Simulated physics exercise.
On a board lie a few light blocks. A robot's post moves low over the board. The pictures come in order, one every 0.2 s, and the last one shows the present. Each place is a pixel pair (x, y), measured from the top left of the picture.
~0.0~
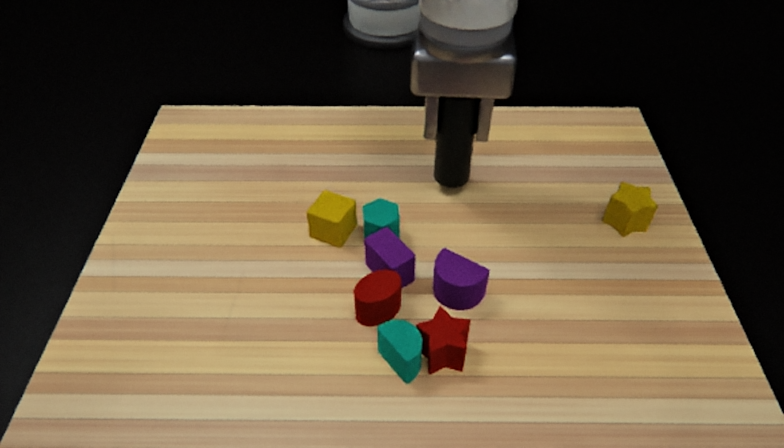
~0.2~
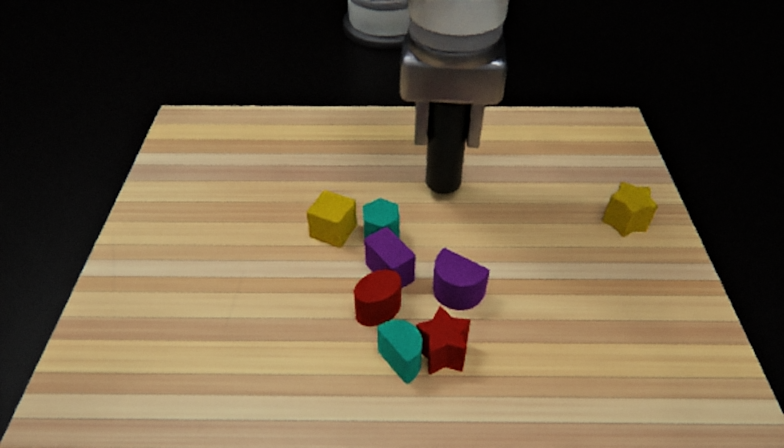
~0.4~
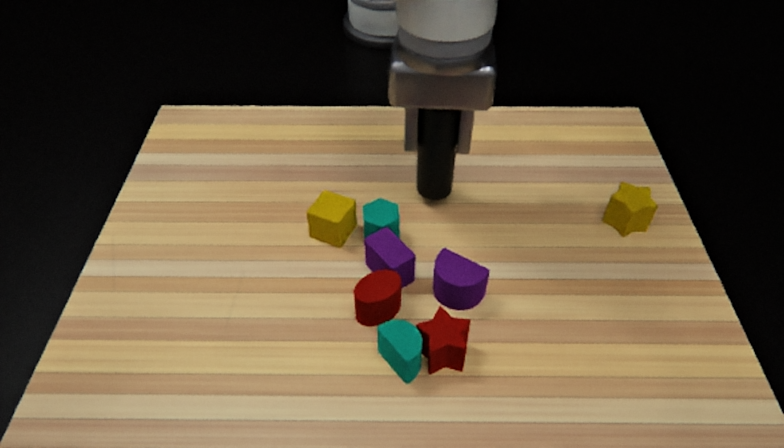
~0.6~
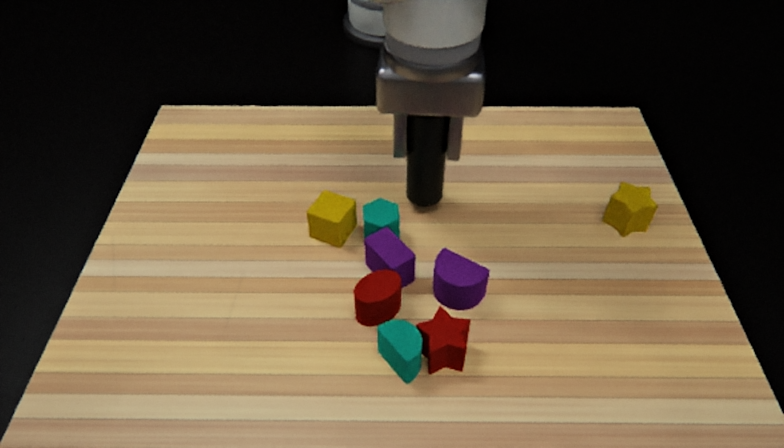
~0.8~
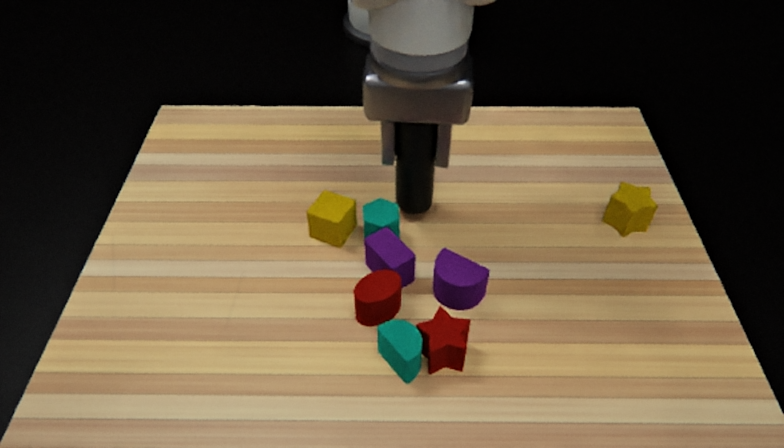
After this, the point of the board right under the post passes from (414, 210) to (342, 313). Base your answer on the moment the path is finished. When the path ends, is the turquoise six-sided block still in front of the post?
Final answer: No.
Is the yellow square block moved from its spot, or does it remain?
By the time the path is finished, it has hardly shifted at all.
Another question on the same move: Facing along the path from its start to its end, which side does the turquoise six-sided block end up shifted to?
Out to the right.
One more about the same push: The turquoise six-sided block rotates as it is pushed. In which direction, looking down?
Seen from above, its turn is clockwise.
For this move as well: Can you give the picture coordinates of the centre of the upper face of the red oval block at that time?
Its top centre lands on (378, 343).
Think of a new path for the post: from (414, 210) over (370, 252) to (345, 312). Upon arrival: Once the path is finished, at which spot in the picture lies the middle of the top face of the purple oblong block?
Its top middle is near (395, 274).
What follows on the original path. One third of the way, post (391, 233); turquoise six-sided block (355, 227), turned 45° clockwise; purple oblong block (389, 251), turned 10° anticlockwise.
Two thirds of the way, post (367, 267); red oval block (383, 308), turned 20° clockwise; turquoise six-sided block (323, 247), turned 105° clockwise; purple oblong block (384, 275), turned 85° anticlockwise.
At the end, post (341, 305); yellow square block still; red oval block (378, 343), turned 15° anticlockwise; turquoise six-sided block (317, 252), turned 140° clockwise; purple oblong block (363, 313), turned 100° anticlockwise; turquoise D-shaped block (417, 361), turned 35° anticlockwise.
